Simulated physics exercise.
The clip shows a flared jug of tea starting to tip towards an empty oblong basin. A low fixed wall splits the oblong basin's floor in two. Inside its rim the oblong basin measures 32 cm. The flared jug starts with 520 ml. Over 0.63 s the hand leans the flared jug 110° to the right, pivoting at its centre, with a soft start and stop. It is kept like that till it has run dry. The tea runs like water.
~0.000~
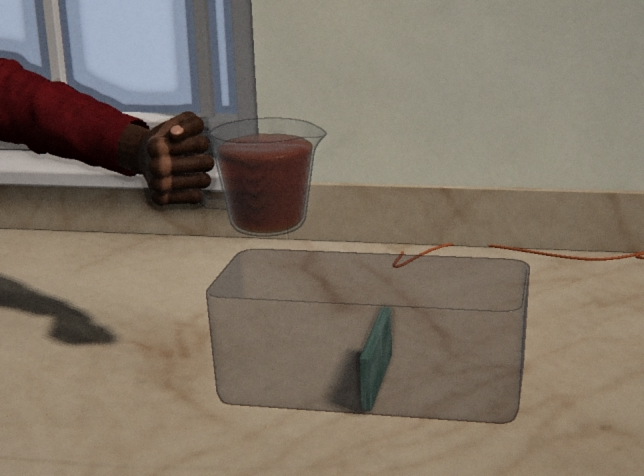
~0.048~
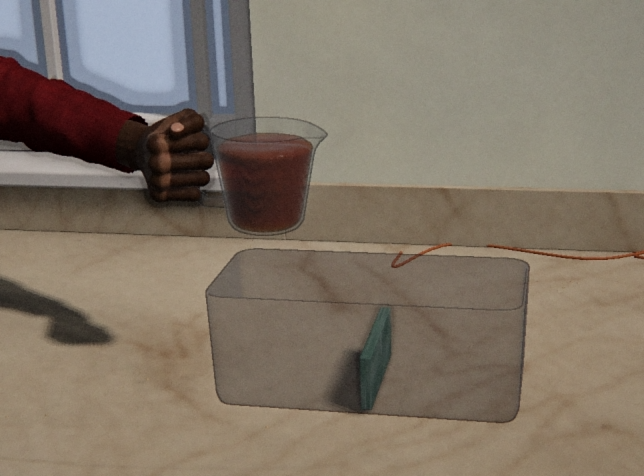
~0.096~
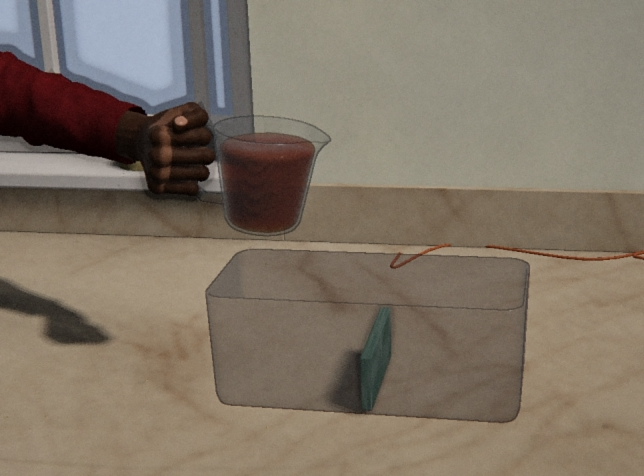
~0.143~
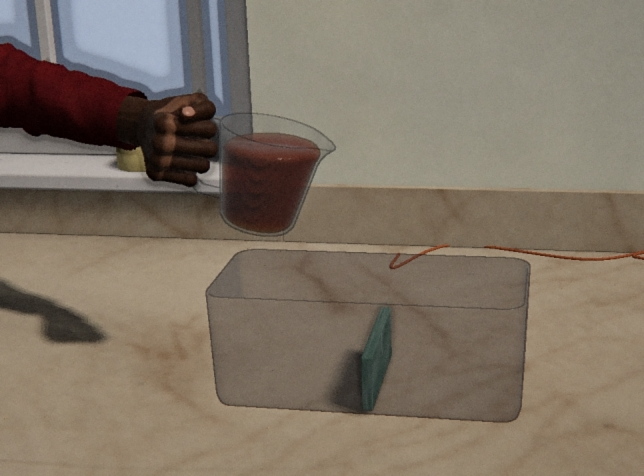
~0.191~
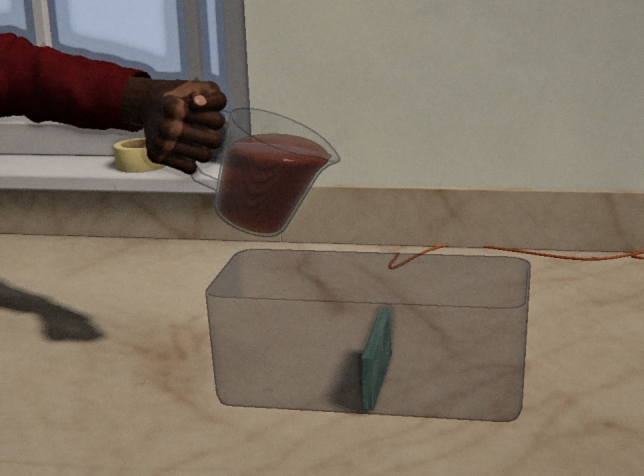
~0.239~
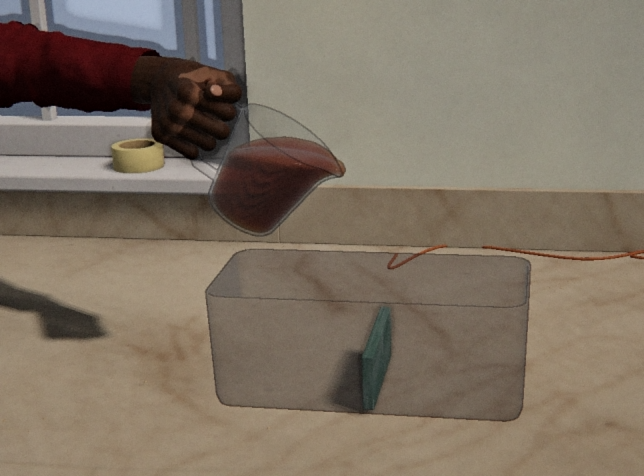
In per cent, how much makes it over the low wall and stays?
Roughly 39 per cent is past the wall.
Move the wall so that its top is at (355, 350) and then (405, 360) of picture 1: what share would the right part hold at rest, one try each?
In turn about 80 and 20 per cent.
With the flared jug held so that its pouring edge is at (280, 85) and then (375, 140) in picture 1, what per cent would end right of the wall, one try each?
In turn about 10 and 95 per cent.
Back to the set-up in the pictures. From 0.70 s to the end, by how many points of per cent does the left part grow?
Near 6 in a hundred.
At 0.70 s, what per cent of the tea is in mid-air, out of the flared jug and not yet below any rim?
About 4 per cent.
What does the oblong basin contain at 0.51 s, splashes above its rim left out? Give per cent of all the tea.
Near 38 in a hundred.
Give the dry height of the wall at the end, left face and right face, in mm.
Some 46 mm on the left and 50 mm on the right.
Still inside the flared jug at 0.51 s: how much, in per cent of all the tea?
About 40 per cent.
After 0.51 s the tilt is 100° and 39 per cent is still to pour, 9 is left of the wall and 30 right of it.
After 0.70 s the tilt is 110° and 3 per cent is still to pour, 54 is left of the wall and 39 right of it.
After 0.91 s the tilt is 110° and 0 per cent is still to pour, 60 is left of the wall and 39 right of it.
After 1.13 s the tilt is 110° and 0 per cent is still to pour, 60 is left of the wall and 39 right of it.
In the end 60 per cent lies left of the wall, 39 right of it and 1 outside.
